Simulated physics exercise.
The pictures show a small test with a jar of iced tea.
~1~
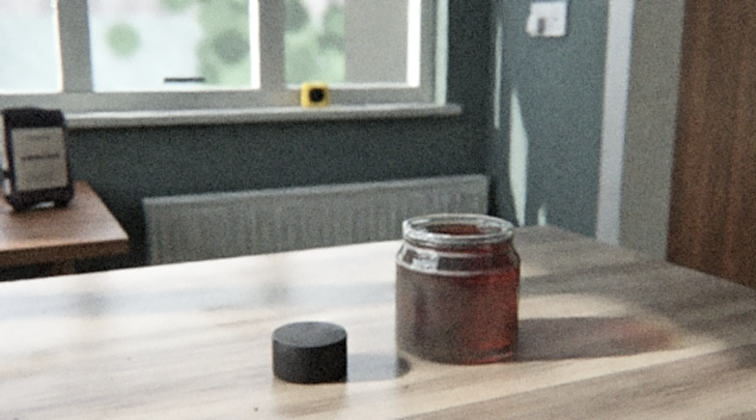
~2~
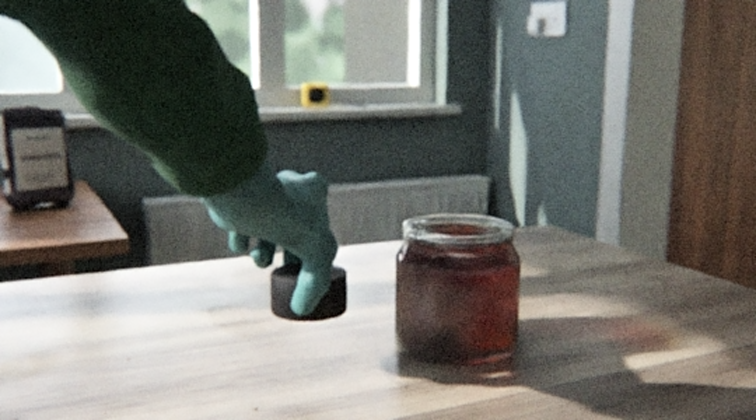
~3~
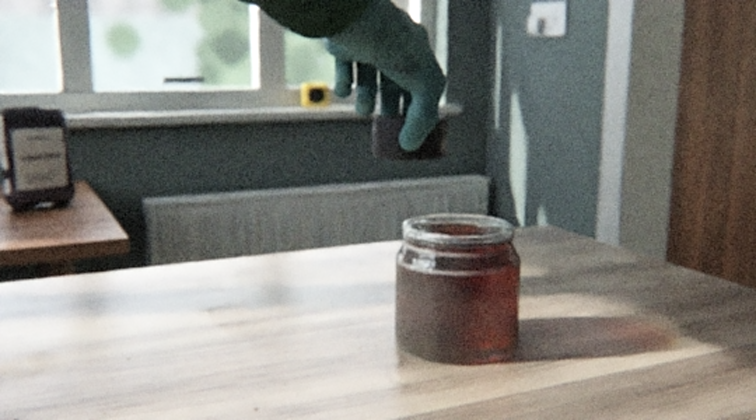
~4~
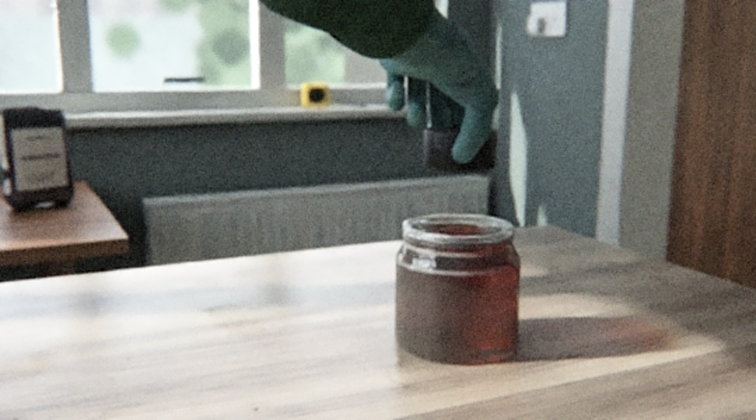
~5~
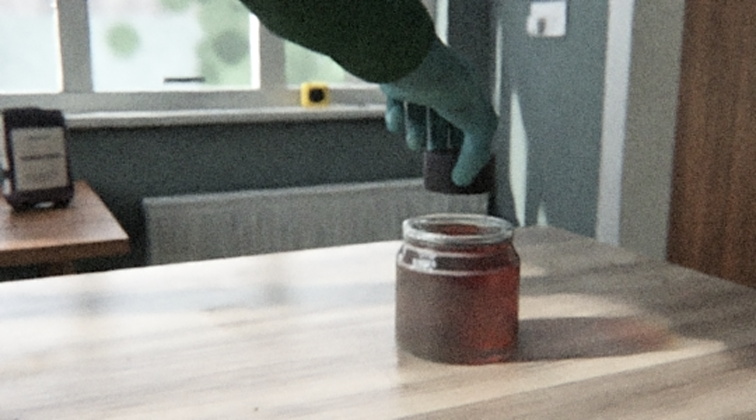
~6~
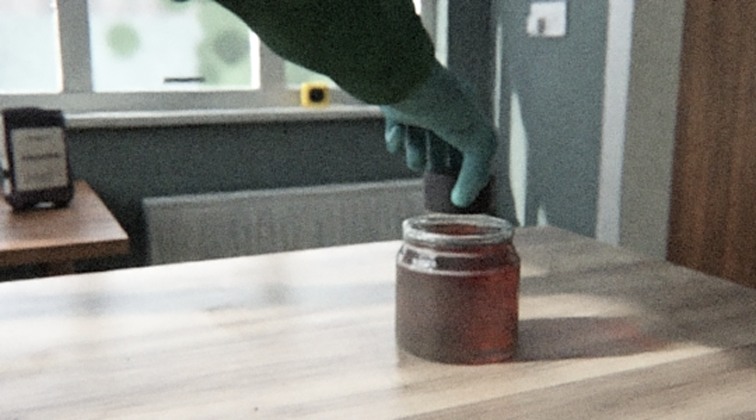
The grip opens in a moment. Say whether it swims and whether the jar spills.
Thing - goes under. Jar - some spills out.
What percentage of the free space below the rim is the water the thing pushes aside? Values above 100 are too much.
Roughly 190 in a hundred.
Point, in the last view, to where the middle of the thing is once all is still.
It winds up with its middle close to pixel (456, 318).
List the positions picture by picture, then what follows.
The iron weight lies on the top at (309, 351); jar (457, 281) nearly full, in the first frame.
A hand picks up the iron weight at (309, 291); jar nearly full, surface at (458, 234), in the second frame.
The iron weight is carried over at (410, 137); jar (457, 281) nearly full, in the third frame.
The iron weight is above the jar at (460, 148); jar nearly full, surface at (458, 234), in the fourth frame.
The iron weight comes down at (460, 171); jar (457, 281) nearly full, in the fifth frame.
The iron weight is just over the surface at (459, 191); jar nearly full, surface at (458, 234), in the sixth frame.
A moment on, the iron weight enters the iced tea; the jar is full to the brim.
Further on, the iron weight goes on down; the jar is full to the brim; a puddle lies round it.
When it is over, the iron weight rests at the bottom; the jar is full to the brim; a puddle lies round it.
